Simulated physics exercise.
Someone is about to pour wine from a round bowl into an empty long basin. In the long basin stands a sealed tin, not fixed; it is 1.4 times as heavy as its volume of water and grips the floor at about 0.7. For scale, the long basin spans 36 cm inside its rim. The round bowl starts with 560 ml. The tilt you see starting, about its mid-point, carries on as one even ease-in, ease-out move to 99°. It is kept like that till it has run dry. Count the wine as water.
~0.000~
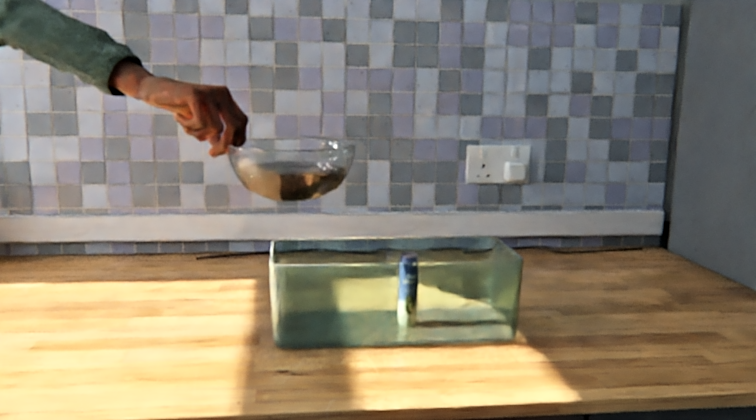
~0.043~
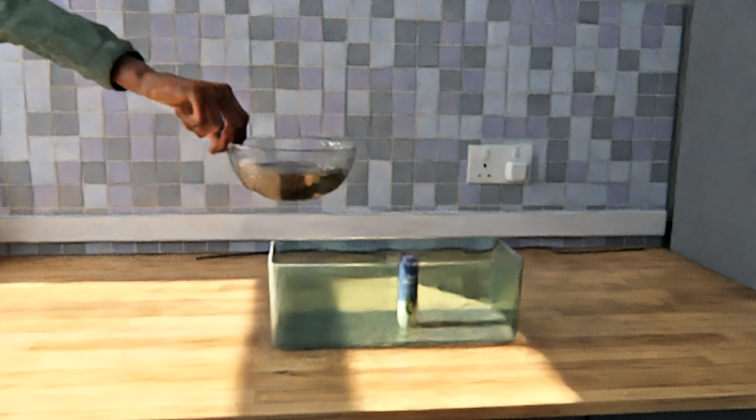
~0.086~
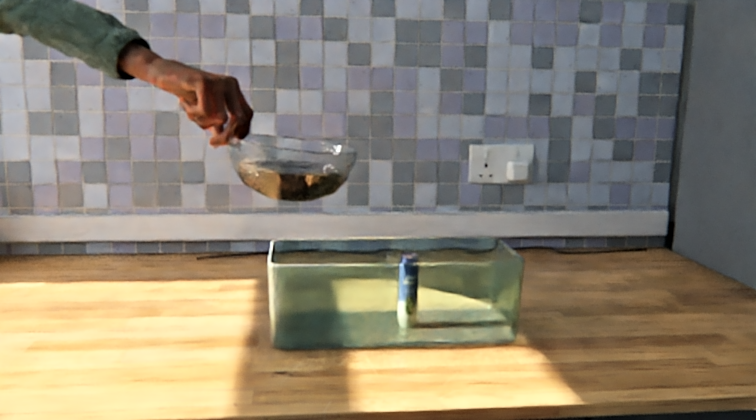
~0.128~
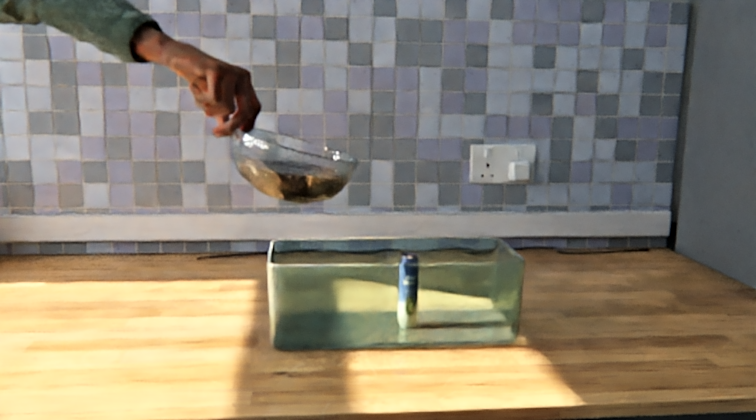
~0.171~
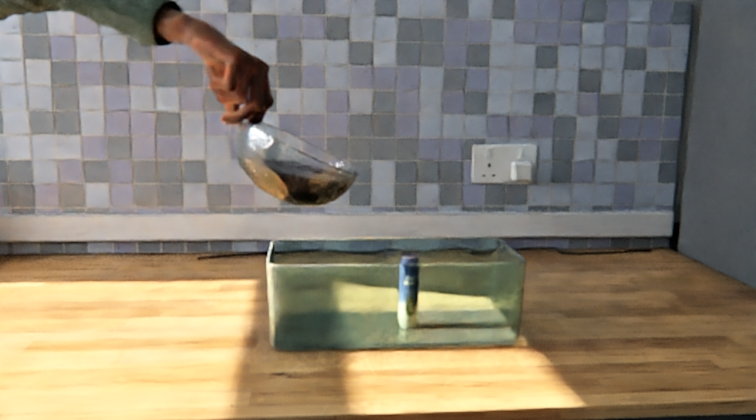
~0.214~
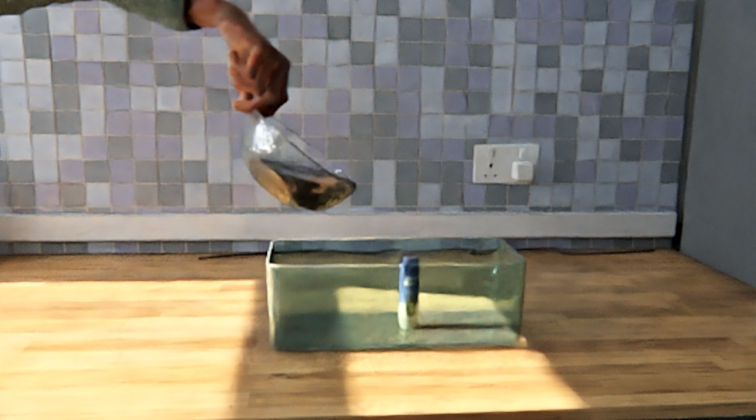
To begin with, a hand holds a clear round bowl of liquid almost level above a long glass basin with a blue tin in it, on a wooden counter. The hand then rises and moves right, tilting the bowl steeply until its right rim dips low over the basin.
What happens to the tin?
The tin stays up.
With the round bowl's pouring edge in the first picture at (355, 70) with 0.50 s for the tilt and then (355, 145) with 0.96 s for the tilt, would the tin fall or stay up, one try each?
First it goes over; then it remains upright.
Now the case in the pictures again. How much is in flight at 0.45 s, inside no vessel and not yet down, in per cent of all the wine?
About 26 per cent.
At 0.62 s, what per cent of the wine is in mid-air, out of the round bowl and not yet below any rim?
Near 2 in a hundred.
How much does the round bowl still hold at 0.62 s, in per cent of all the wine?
About 0 per cent.
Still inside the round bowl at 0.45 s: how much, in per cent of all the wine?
Some 8 per cent.
After 0.45 s the tilt is 97° and 8 per cent is still to pour; the tin stands where it began.
After 0.62 s the tilt is 99° and 0 per cent is still to pour; the tin stands where it began.
After 0.80 s the tilt is 99° and 0 per cent is still to pour; the tin stands where it began.
After 1.00 s the tilt is 99° and 0 per cent is still to pour; the tin stands where it began.
In the end the tin stands where it began.
